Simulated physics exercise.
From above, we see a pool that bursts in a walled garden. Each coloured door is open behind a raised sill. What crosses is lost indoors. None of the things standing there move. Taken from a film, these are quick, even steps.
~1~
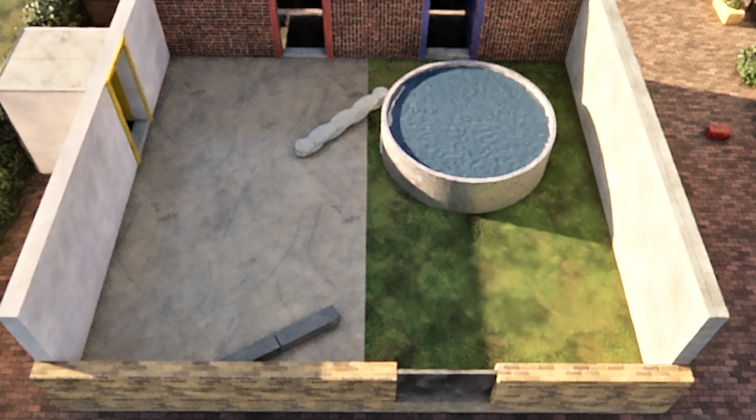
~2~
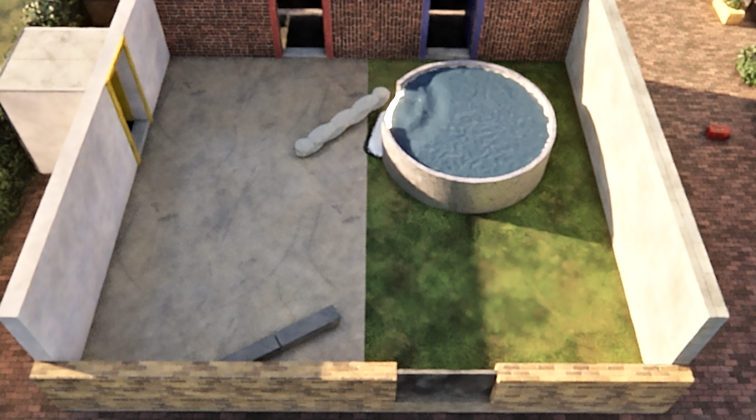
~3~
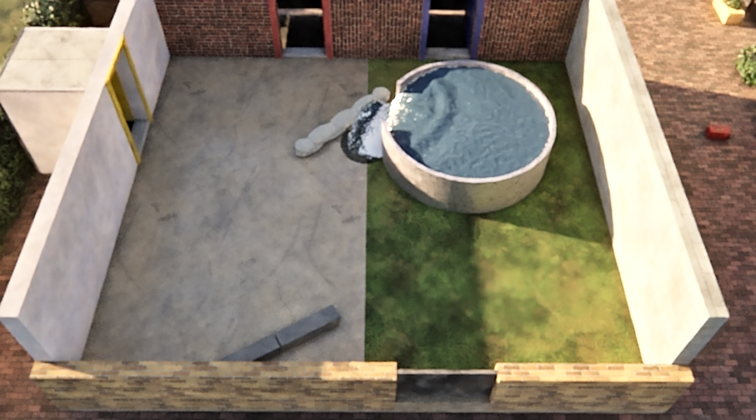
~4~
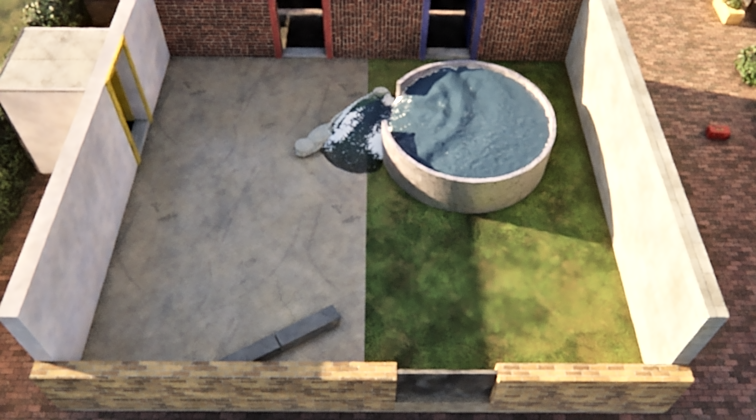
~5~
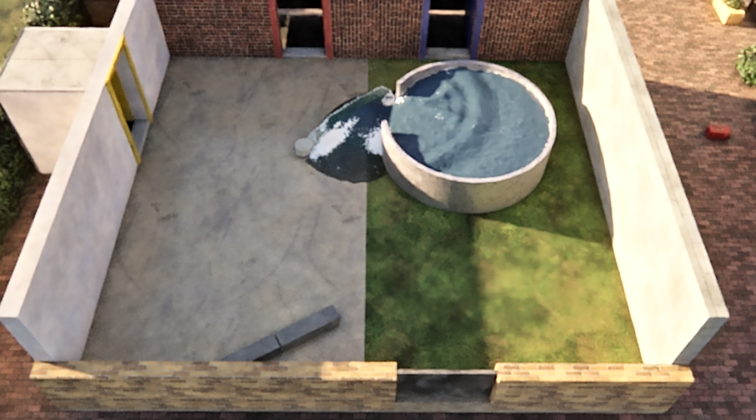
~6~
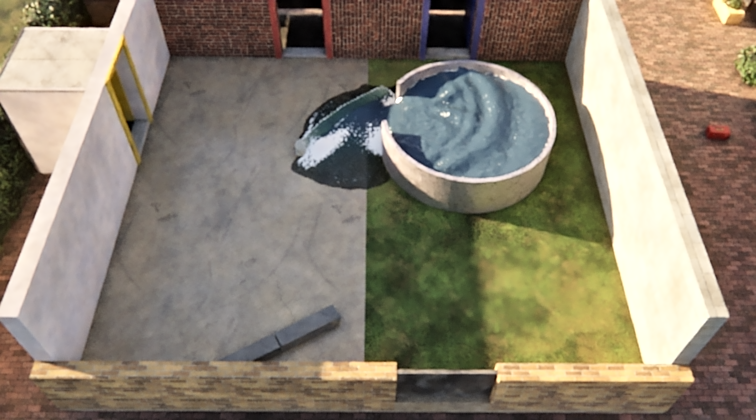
Water bursts from a gap in the left side of a round pool in a walled garden, then spreads left across the grey paving, foaming around and over a pale, lumpy barrier while ripples cross the pool's surface.
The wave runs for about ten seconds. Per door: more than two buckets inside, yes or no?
Per door - red door: Yes, yellow door: No, blue door: No.
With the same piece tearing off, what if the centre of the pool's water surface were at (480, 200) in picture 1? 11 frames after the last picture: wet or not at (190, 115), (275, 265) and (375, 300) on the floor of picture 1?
Soaked, soaked, bone-dry.
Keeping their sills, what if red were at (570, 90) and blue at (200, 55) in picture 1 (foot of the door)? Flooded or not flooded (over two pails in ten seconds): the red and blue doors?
Lab note - red door under limit, blue door over limit.
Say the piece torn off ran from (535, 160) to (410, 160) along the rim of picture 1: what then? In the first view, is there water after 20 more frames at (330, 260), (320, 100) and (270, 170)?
Taken one by one: Sodden, then unaffected, then unaffected.
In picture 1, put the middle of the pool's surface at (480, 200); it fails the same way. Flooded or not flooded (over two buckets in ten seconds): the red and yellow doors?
After the breach, red ends up short of it while yellow ends up past the line.
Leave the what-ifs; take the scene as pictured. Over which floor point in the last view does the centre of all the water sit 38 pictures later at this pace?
It's close to (347, 174).
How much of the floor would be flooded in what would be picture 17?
My estimate is close to 50 per cent.
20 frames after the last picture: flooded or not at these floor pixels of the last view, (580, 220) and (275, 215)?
Taking them as listed, I'd call them not wet and soaked.
A moment on, water covers 25 % of the floor; the red door not reached, the yellow door not reached, the blue door not reached.
Next, water covers 50 % of the floor; the red door under two buckets in, the yellow door wet at the sill, nothing in, the blue door wet at the sill, nothing in.
Then, water covers 60 % of the floor; the red door over two buckets in, the yellow door under two buckets in, the blue door wet at the sill, nothing in.
Later, water covers 75 % of the floor; the red door over two buckets in, the yellow door under two buckets in, the blue door under two buckets in.
In the end, water covers 90 % of the floor; the red door over two buckets in, the yellow door under two buckets in, the blue door under two buckets in.
